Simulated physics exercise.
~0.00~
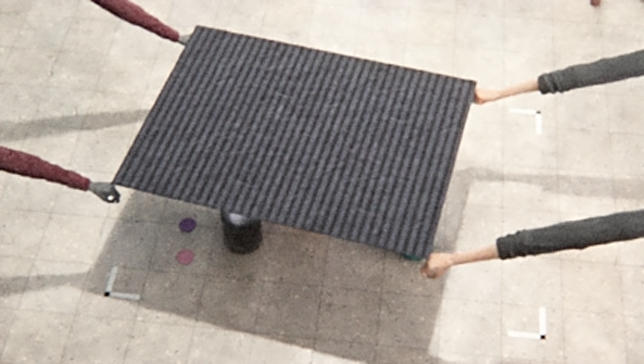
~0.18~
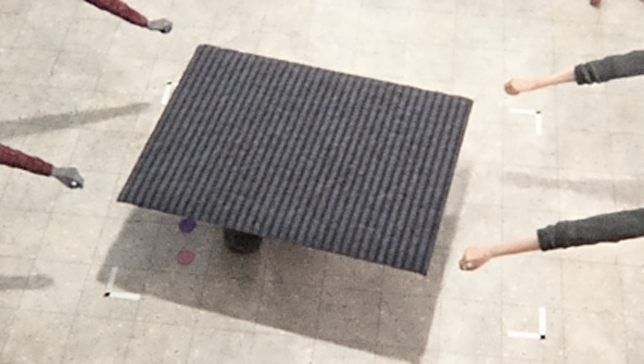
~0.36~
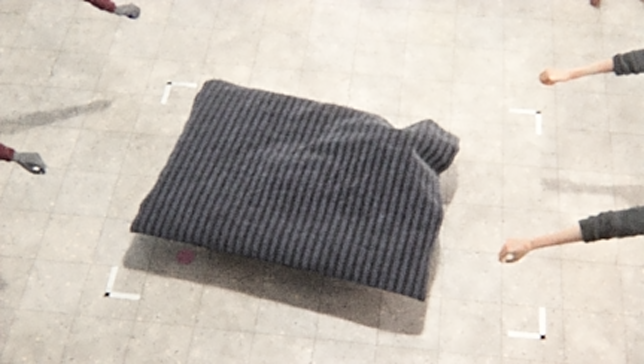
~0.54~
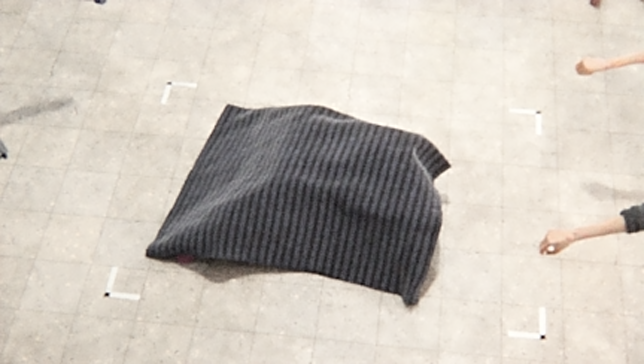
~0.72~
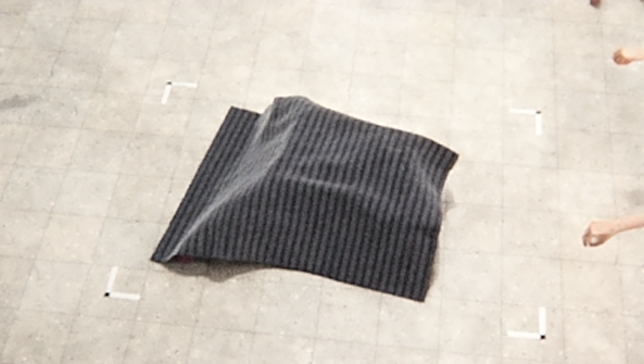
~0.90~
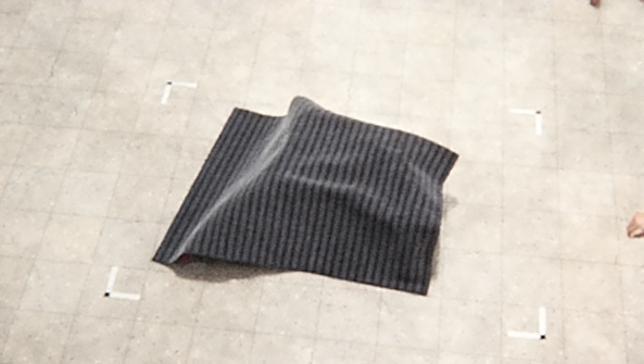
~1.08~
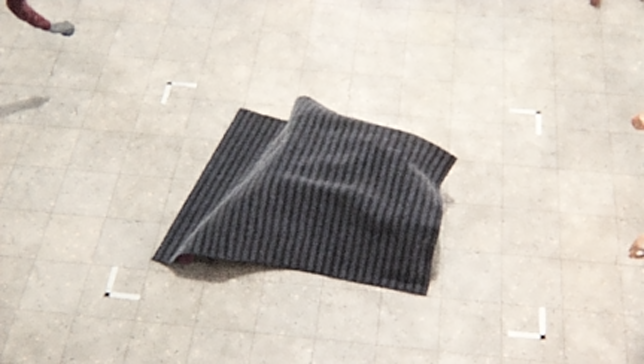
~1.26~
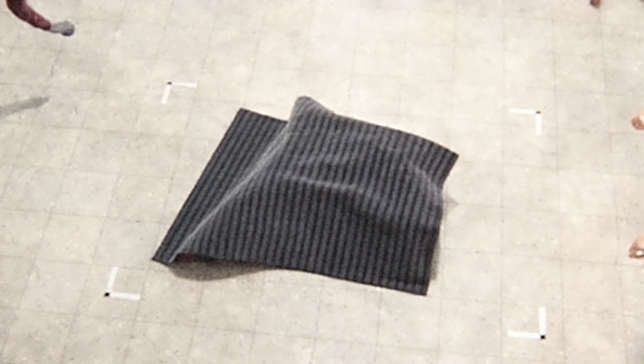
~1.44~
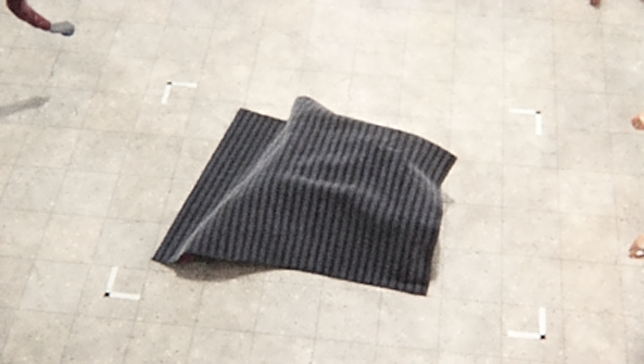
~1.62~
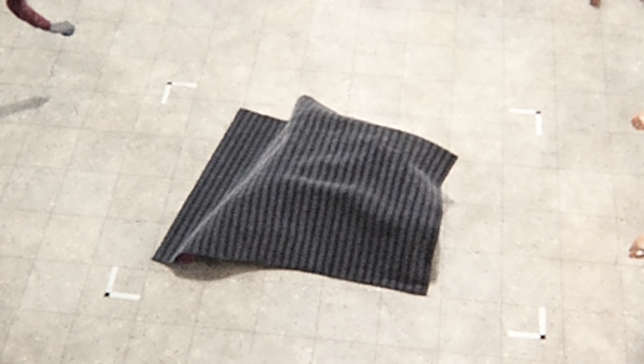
A pale tiled hallway floor, marked with four white corner brackets, is seen from high above at a slant. Two pairs of hands, in dark red sleeves at left and grey sleeves at right, hold a dark striped cloth level over a black cylindrical object and small purple and pink discs. The hands let go and draw back as the cloth drops. It covers the discs and the dark object, bulging briefly at the right, then sags and shifts into folds. It ends lying still between the brackets, with a raised ridge near its upper edge, while hands linger at the sides.
